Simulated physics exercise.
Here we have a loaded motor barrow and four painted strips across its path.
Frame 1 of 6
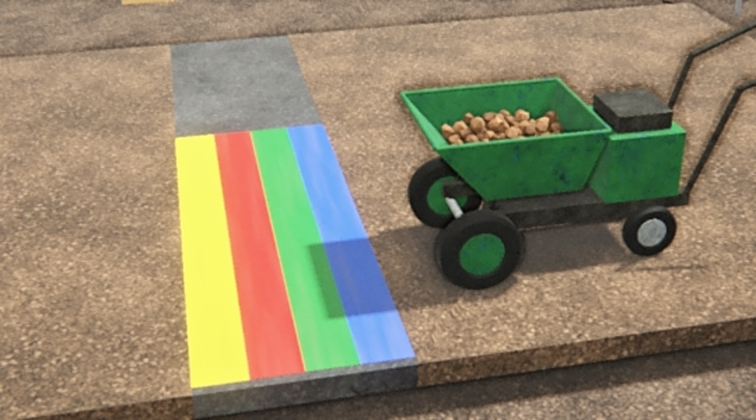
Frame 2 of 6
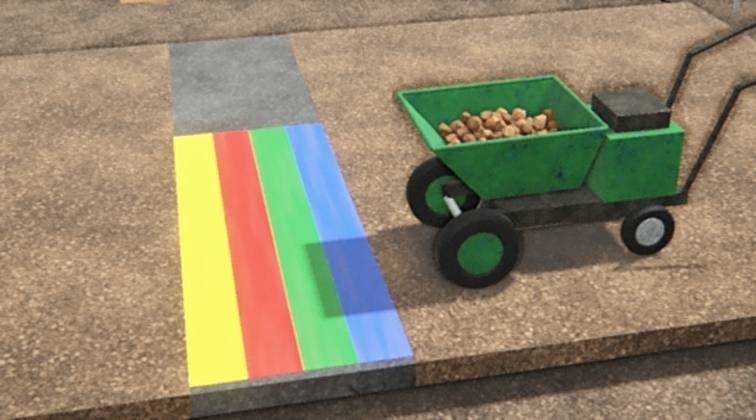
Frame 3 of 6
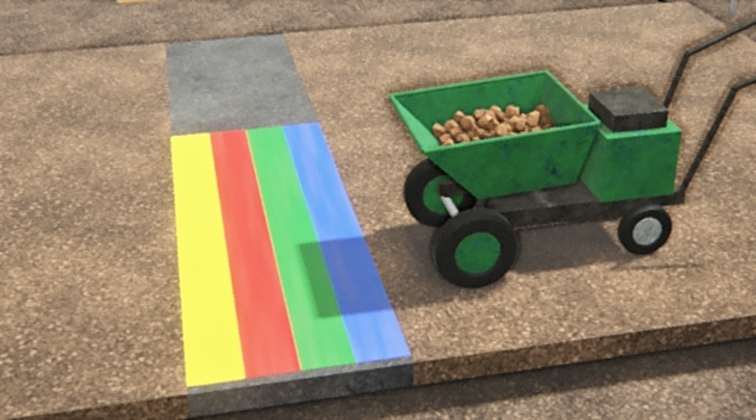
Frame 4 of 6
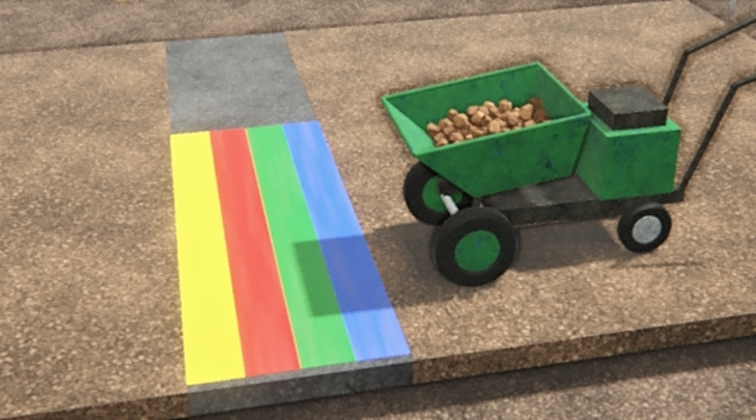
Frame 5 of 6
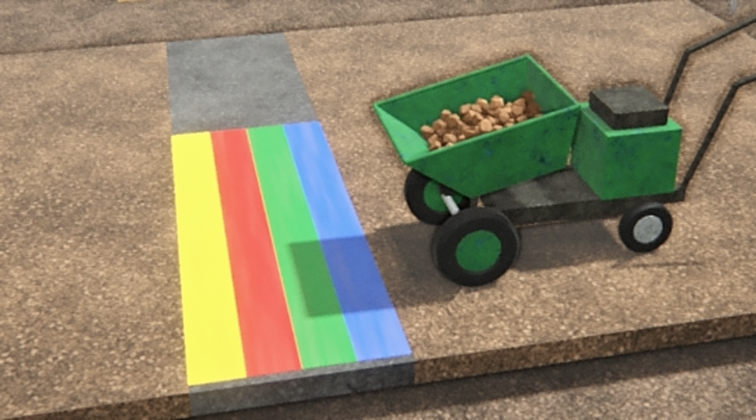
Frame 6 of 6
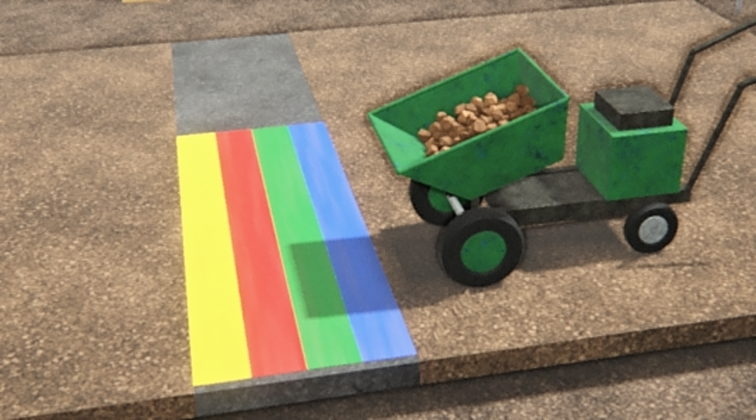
A green motor barrow loaded with brown lumps stood to the right of yellow, red, green and blue strips, and its skip slowly tilted forward to the left while the lumps stayed inside.
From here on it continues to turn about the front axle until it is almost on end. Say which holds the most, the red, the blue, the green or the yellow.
I would say the green one.
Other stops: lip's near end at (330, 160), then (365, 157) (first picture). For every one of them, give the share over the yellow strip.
Around 40 and 30 per cent respectively.
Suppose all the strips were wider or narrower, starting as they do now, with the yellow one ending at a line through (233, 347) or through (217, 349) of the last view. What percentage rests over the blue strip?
Near 0 and then 10 in a hundred.
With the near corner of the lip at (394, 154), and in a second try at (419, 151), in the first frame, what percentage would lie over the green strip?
20 %, then 40 %.
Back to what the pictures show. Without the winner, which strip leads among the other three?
In second place: The red one.
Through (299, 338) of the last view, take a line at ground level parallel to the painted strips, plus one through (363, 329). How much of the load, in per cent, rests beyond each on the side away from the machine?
I'd say about 20 and about 80 in a hundred.
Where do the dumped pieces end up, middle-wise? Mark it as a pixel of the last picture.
About (305, 266).
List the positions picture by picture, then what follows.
The first picture shows lip of the skip (436, 149), level; top of the load (517, 137), clay clods; blue strip (376, 326); green strip (324, 332); red strip (271, 339); yellow strip (217, 346).
The second picture shows lip of the skip (432, 149), level; top of the load (514, 135).
The third picture shows lip of the skip (424, 152), tipped barely; top of the load (507, 133).
The fourth picture shows lip of the skip (415, 155), tipped a little; top of the load (513, 121).
The fifth picture shows lip of the skip (406, 163), tipped a little; top of the load (504, 117).
The sixth picture shows lip of the skip (399, 173), tipped clearly; top of the load (504, 121); blue strip (377, 323); green strip (325, 330); red strip (272, 337); yellow strip (218, 344).
Just after the last frame, skip tipped steeply; every one in the skip.
A moment on, skip tipped steeply; almost all in the skip; just a few over the blue strip; about a tenth over the green strip.
Further on, skip tipped right over; roughly a quarter in the skip; about a tenth over the blue strip; roughly half over the green strip; roughly a quarter over the red strip; just a few over the yellow strip.
When it is over, skip tipped right over; roughly a quarter in the skip; about a tenth over the blue strip; roughly half over the green strip; roughly a quarter over the red strip; just a few over the yellow strip.
